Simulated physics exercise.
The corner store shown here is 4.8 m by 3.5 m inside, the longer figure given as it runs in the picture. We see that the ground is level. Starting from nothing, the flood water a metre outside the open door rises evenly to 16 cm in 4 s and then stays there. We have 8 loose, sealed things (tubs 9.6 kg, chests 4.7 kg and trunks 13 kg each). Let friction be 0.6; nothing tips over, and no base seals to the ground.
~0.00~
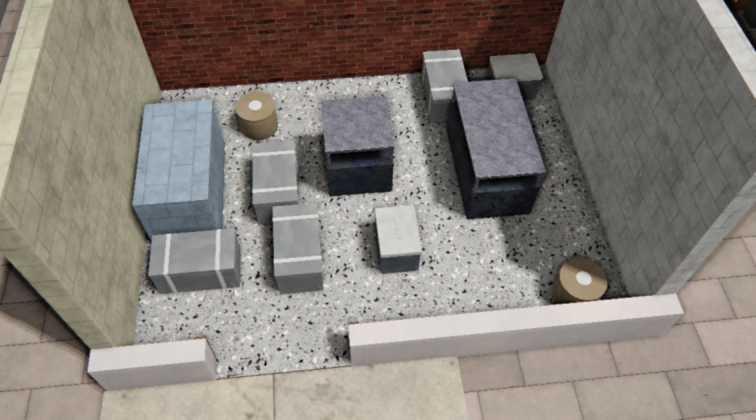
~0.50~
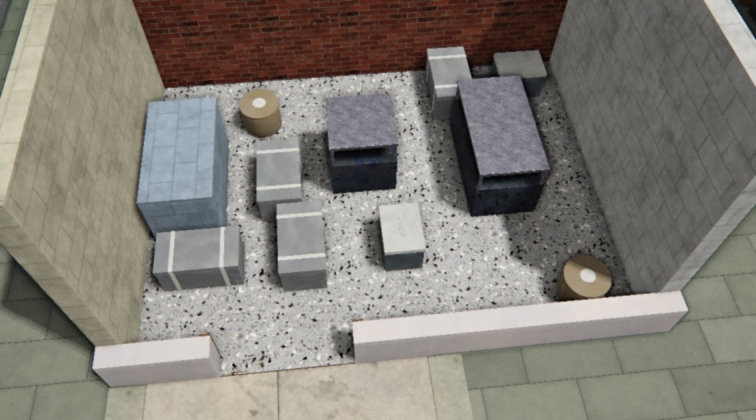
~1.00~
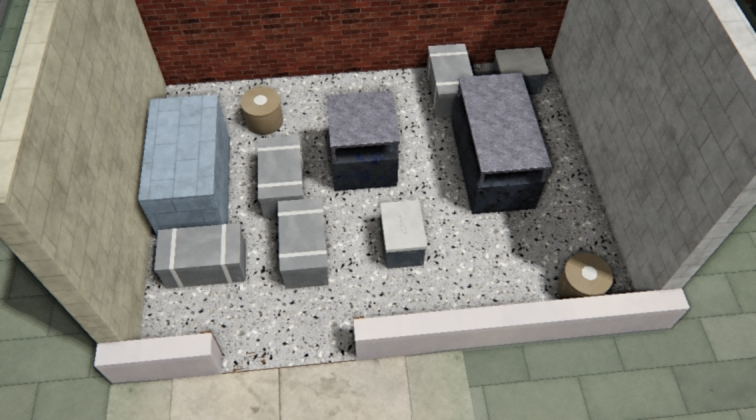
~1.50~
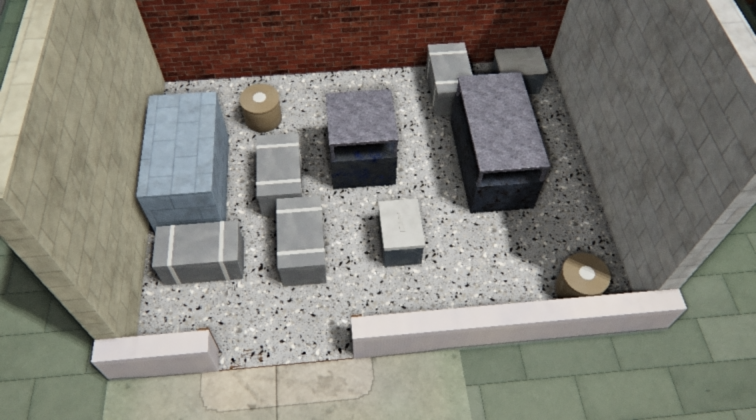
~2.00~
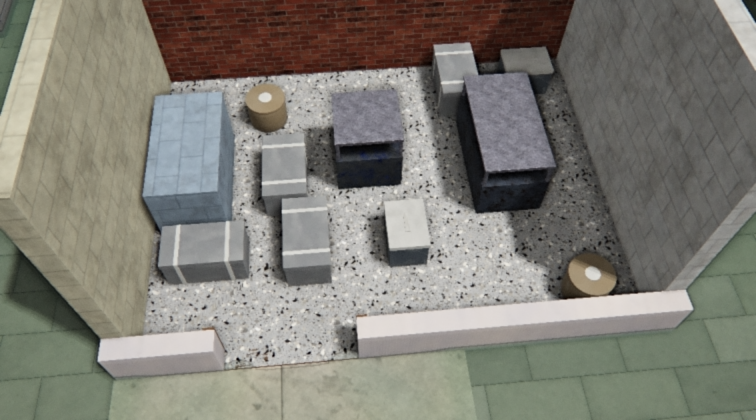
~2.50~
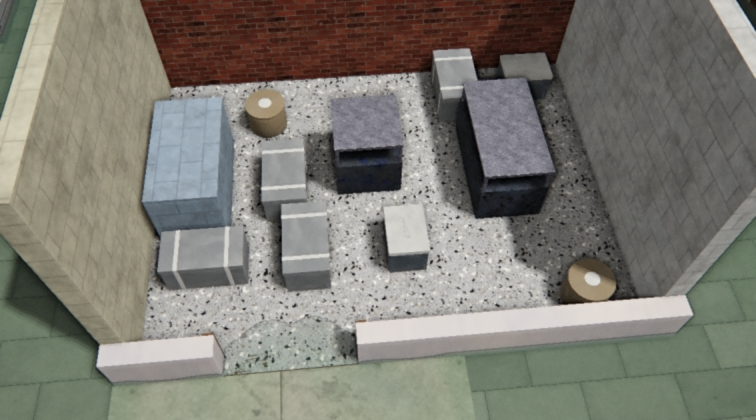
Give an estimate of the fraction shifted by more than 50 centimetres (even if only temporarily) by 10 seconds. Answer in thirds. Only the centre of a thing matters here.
One to two thirds.
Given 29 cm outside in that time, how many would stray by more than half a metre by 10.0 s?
So the tally would be 6.
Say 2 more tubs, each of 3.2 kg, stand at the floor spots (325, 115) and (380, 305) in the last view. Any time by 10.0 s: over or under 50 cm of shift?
Above the limit, then inside the limit.
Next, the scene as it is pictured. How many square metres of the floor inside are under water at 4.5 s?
I'd estimate close to 4.5 m2.
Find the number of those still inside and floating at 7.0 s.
The count is 2.
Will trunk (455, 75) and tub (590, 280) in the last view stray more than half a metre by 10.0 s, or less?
First not as far, then not as far.
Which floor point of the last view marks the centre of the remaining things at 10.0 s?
Mean position: Approximately (431, 175).
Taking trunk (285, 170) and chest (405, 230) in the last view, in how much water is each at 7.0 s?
About 5 and 3 cm.
After 3.5 s 0 of 8 are over 50 cm from their spots; 0 afloat.
After 4.5 s 0 of 8 are over 50 cm from their spots; 0 afloat.
After 7.0 s 3 of 8 are over 50 cm from their spots; 2 afloat.
After 10.0 s 3 of 8 are over 50 cm from their spots, and 3 have been at some point; 4 afloat.
